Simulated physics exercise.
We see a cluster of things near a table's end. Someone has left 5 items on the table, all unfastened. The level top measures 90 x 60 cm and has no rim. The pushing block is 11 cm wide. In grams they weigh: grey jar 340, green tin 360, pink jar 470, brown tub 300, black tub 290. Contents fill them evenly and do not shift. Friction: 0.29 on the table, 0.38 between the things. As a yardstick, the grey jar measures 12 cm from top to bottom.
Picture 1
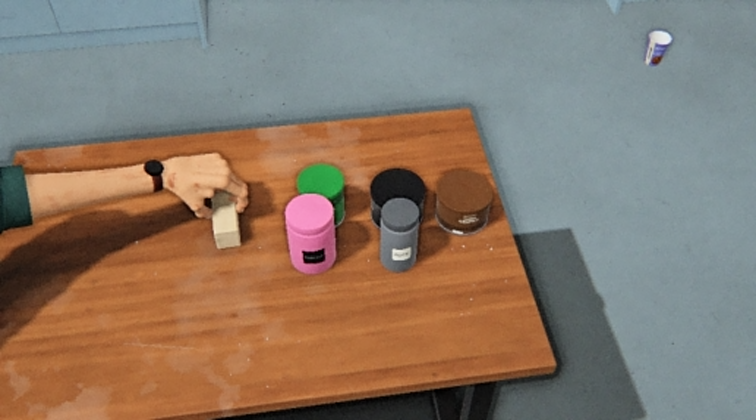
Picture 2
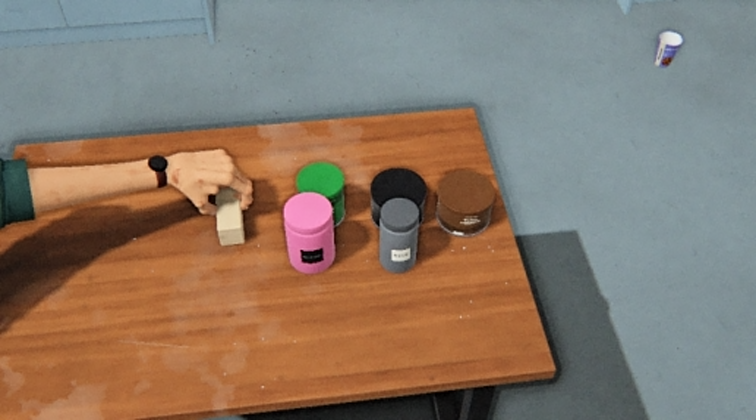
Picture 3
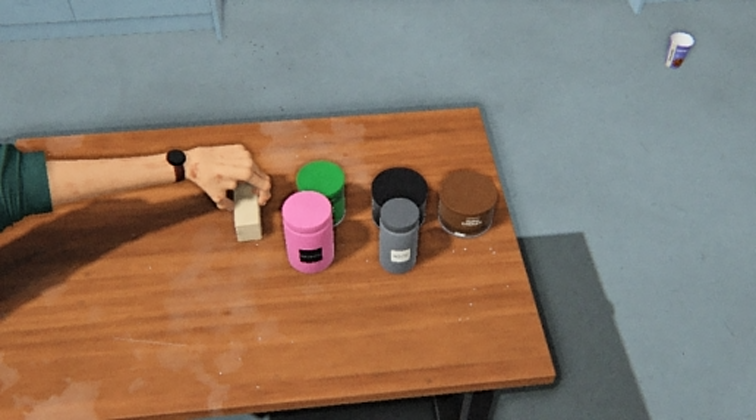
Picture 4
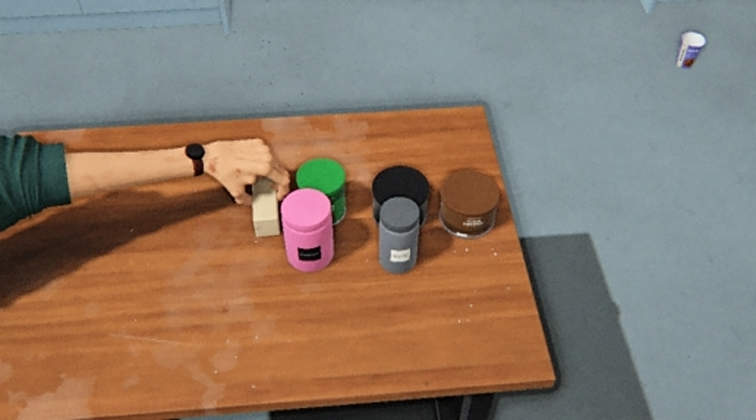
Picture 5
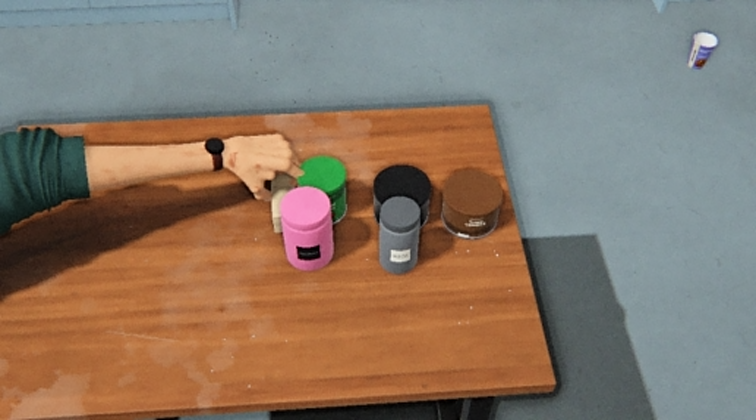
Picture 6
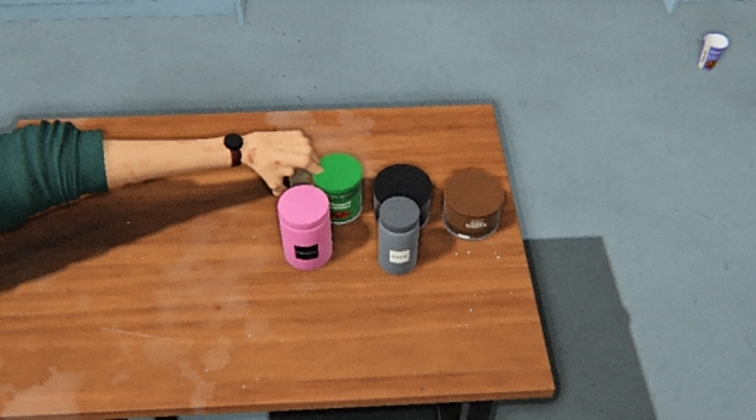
A hand slid a pale block rightward across a wooden table, passing behind a pink jar and nudging a green tin toward the black tub, while the grey jar and brown tub barely moved.
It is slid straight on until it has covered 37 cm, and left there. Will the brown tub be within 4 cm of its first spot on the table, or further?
The brown tub leaves its spot.
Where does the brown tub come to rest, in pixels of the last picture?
At about (553, 405).
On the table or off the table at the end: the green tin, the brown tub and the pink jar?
The green tin ends on the table; the brown tub ends off the table; the pink jar ends on the table.
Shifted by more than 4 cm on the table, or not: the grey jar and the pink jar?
The grey jar keeps its place; the pink jar holds its spot.
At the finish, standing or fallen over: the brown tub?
The brown tub topples.
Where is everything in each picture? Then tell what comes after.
The first frame shows pusher on by 0 cm; brown tub (463, 203); grey jar (399, 236).
The second frame shows pusher on by 1 cm; pink jar (310, 234); black tub (398, 202).
The third frame shows pusher on by 4 cm; grey jar (399, 237); green tin (322, 196).
The fourth frame shows pusher on by 7 cm; pink jar (308, 231); black tub (400, 200).
The fifth frame shows pusher on by 10 cm; grey jar (399, 236); green tin (323, 192).
The sixth frame shows pusher on by 14 cm; brown tub (472, 206); pink jar (306, 228).
Then, 0.30 s after the last picture, pusher on by 20 cm; brown tub slid 2 cm near (484, 207); green tin slid 9 cm; black tub slid 4 cm.
Then, 0.80 s after the last picture, pusher on by 30 cm; brown tub now off the table; green tin slid 19 cm; black tub slid 12 cm.
Then, 1.00 s after the last picture, pusher on by 34 cm; green tin slid 23 cm; black tub slid 13 cm.
Then, 1.20 s after the last picture, pusher on by 37 cm; black tub slid 14 cm; green tin slid 26 cm.
At rest, off the table, brown tub; not toppled but over 4 cm from the start, green tin and black tub; the other 2 in place, give or take 4 cm. Seen from the same camera at the end, brown tub near (553, 405).
